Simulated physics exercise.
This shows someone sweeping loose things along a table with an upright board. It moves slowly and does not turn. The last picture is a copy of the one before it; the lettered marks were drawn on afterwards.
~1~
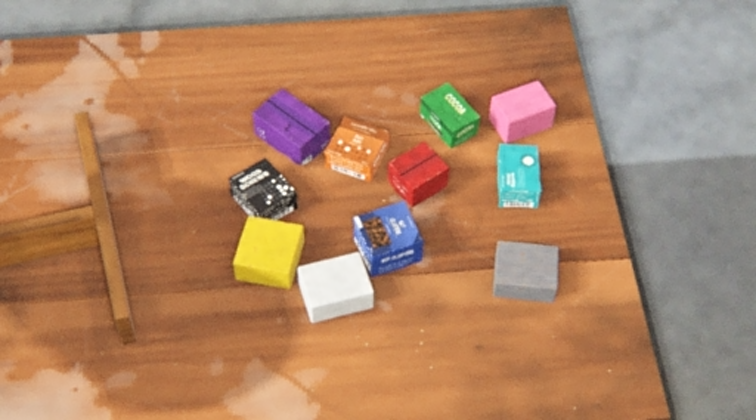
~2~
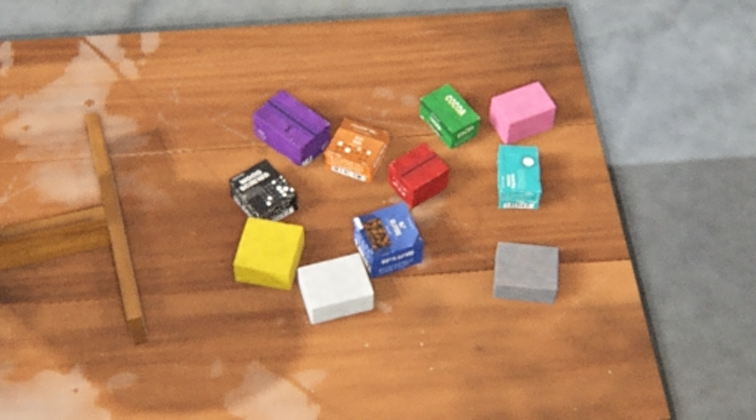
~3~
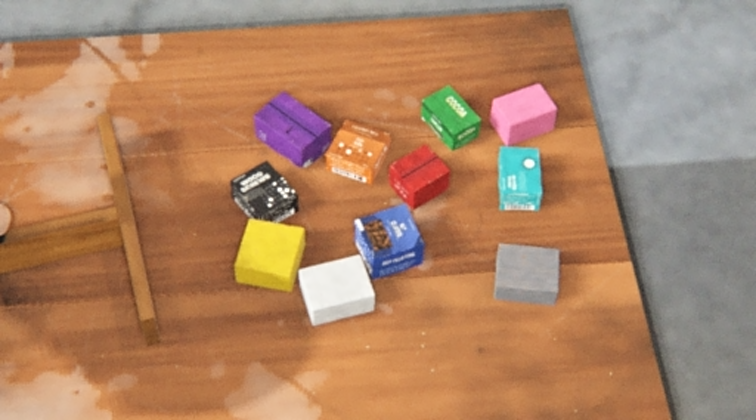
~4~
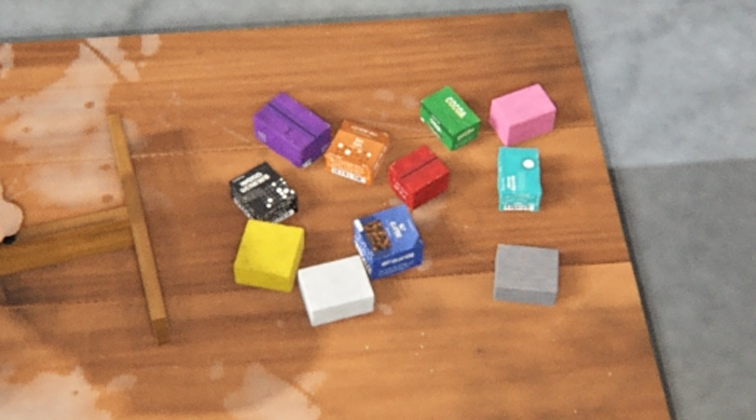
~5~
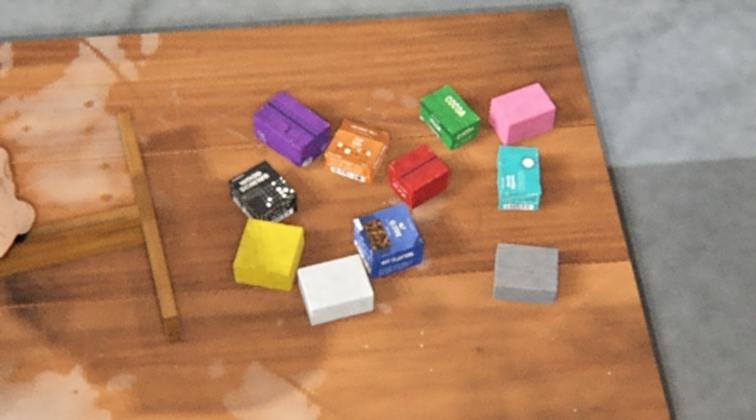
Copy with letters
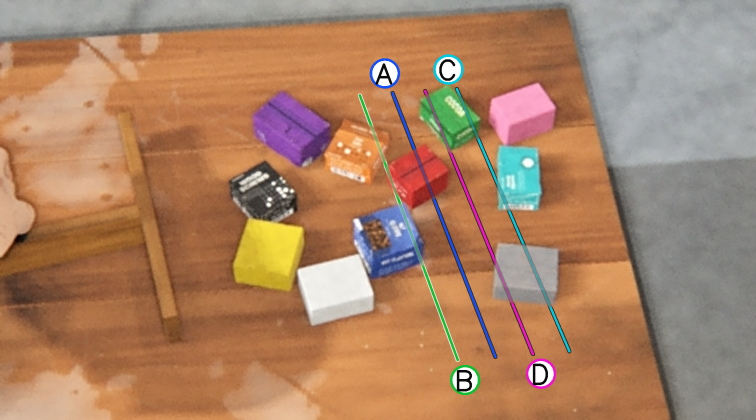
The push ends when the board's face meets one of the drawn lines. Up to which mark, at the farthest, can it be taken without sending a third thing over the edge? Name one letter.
At C, and not beyond.
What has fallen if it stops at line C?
The turquoise packet.
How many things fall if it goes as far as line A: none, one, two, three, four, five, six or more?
By then, none.
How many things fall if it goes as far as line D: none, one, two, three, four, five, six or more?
In all, none.
On the marked copy, A at (440, 216); B at (405, 218); C at (509, 211); D at (475, 213).
Following C. Soon after the start, board (278, 199); white block (353, 289); purple box (297, 131).
Later, board (408, 190); grey block (554, 277); turquoise packet (529, 176).
In the end, board (508, 183); turquoise packet over the edge; grey block (637, 285); one fallen.
As for the rest, A is within the limit but short; B is within the limit but short; D is within the limit but short.
